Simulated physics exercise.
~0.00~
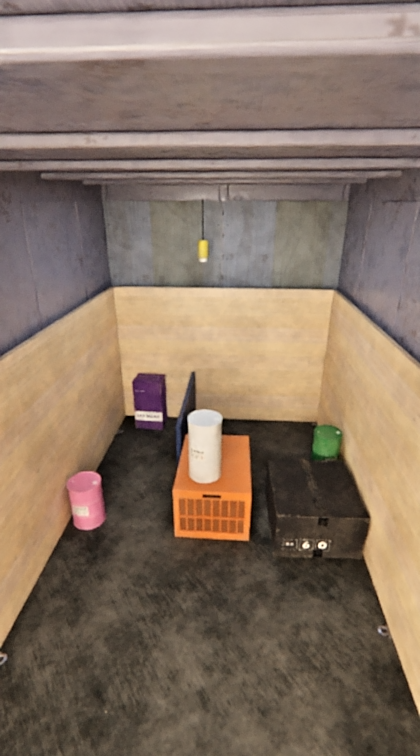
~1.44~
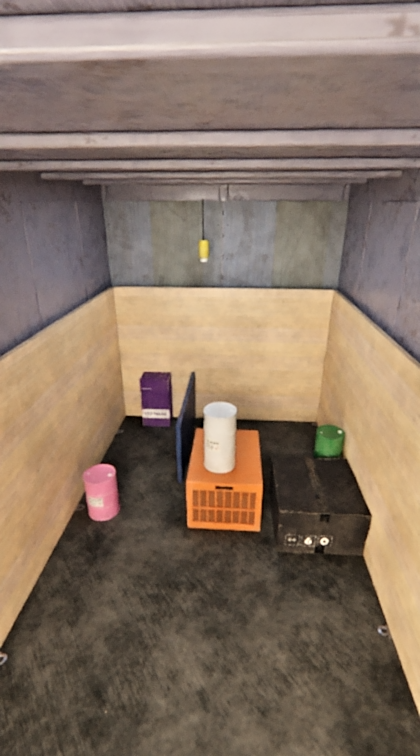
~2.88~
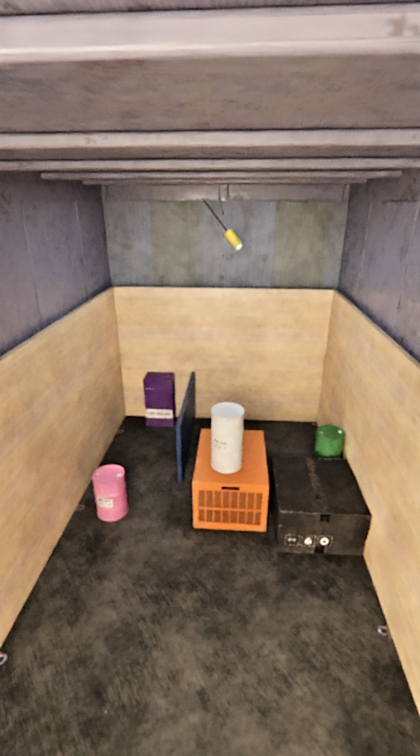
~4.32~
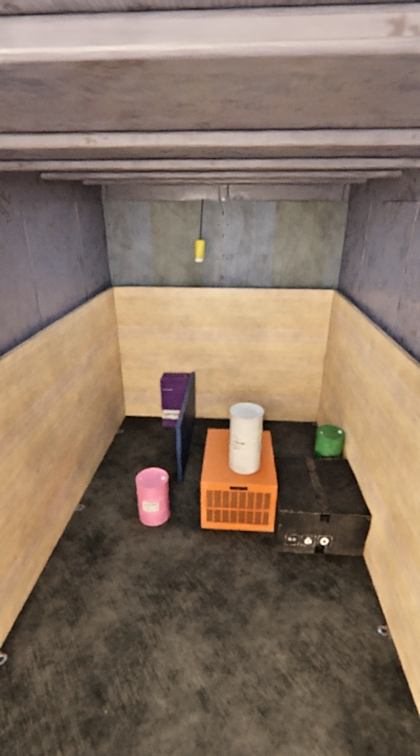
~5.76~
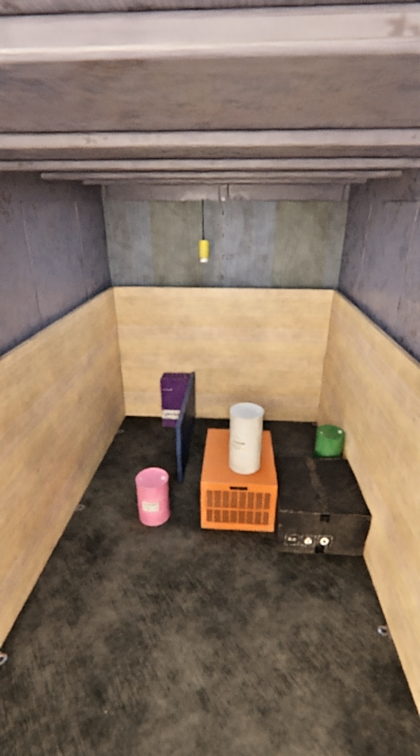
Orange chest carrying a white canister sliding right with a pink canister and purple box, lamp swinging, all ending upright and still.
